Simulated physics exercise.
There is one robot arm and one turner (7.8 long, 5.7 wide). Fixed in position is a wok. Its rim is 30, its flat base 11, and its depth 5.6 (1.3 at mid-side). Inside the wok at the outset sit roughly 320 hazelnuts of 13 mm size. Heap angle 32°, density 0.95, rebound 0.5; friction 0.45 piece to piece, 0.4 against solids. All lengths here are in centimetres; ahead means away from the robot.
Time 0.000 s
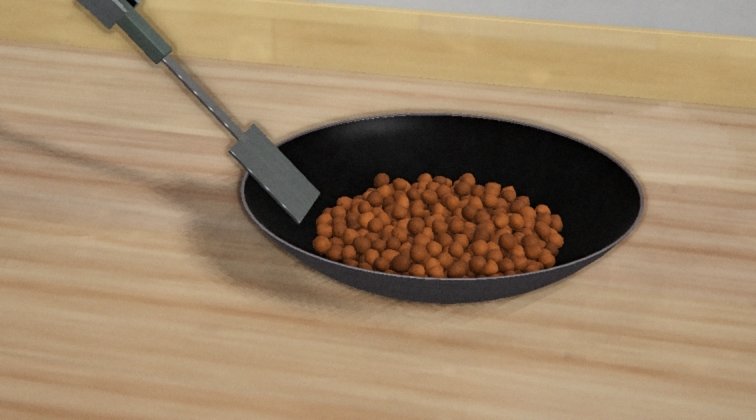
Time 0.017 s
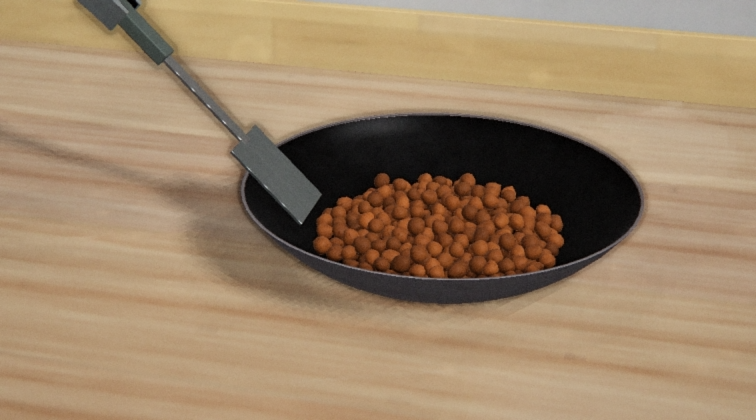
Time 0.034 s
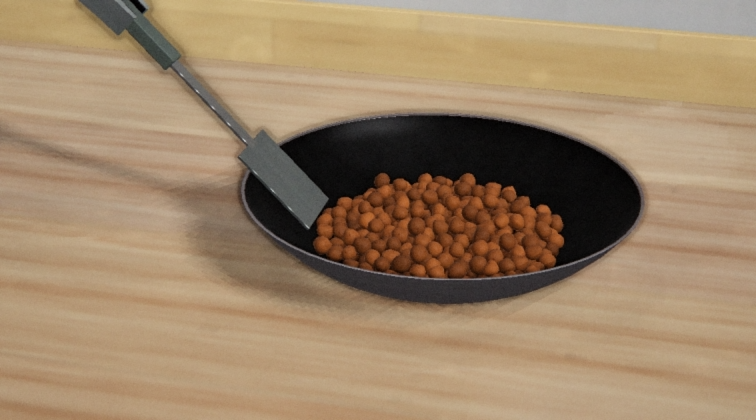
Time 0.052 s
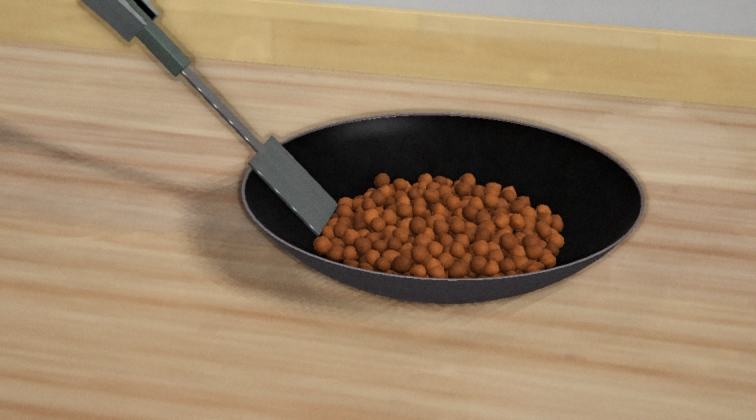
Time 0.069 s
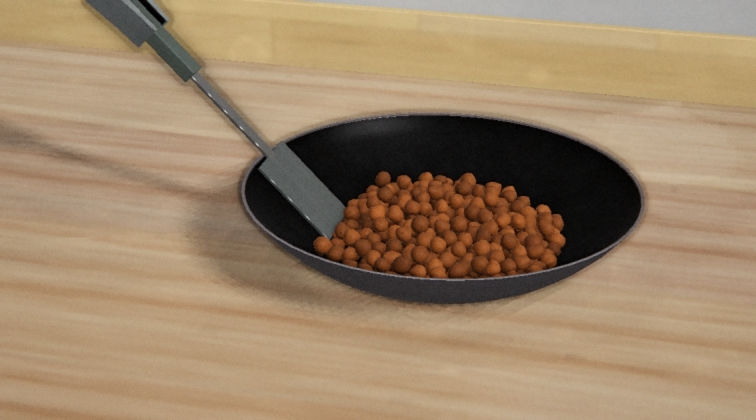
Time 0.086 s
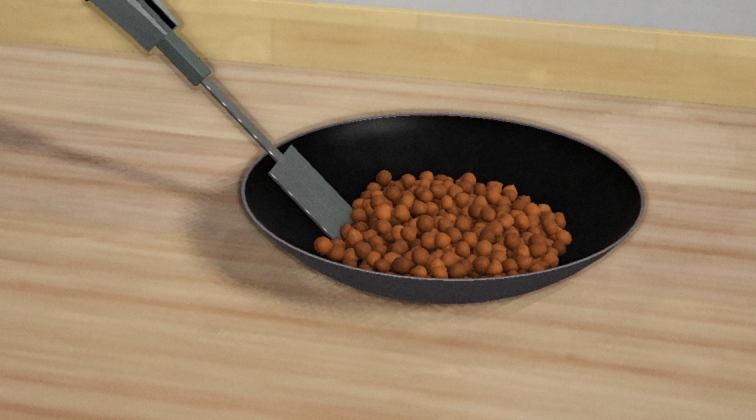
On a pale, wood-grained surface with a yellowish strip and a grey area behind it, seen from above at an angle, the camera stays still. A black wok holds a heap of reddish-brown hazelnuts, and a grey turner on a robot arm reaches in from the upper left. The turner slides slowly down and right into the heap's left edge, nudging the nuts slightly rightward.
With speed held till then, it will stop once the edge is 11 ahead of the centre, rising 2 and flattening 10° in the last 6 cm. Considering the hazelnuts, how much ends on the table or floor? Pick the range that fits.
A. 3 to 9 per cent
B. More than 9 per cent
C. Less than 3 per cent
3 to 9 per cent.
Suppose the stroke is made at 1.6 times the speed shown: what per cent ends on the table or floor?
The share would be near 15 in a hundred.
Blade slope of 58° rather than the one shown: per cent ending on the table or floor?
Result, estimated: 5 %.
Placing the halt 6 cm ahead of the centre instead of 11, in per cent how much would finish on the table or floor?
Changed stop: Approx. 0 %.
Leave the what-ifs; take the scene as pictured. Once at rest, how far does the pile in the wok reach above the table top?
Height at the end: Around 6.5 cm.
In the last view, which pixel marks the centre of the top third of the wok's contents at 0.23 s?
At about (485, 219).
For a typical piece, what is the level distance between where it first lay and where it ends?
Roughly 3 cm.
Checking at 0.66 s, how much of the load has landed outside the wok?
Close to 4 per cent of the load.
After 0.23 s, sloping 45°, highest piece 4 above the table; 319 in the wok.
After 0.38 s, sloping 42°, highest piece 6 above the table; 319 in the wok.
After 0.66 s, sloping 35°, highest piece 7 above the table; 305 in the wok, 11 on the table or floor, 3 on the blade or in flight.
After 1.71 s, sloping 35°, highest piece 6 above the table; 304 in the wok, 15 on the table or floor.
At rest, 304 in the wok, 15 on the table or floor. That is 5 % on the table or floor.
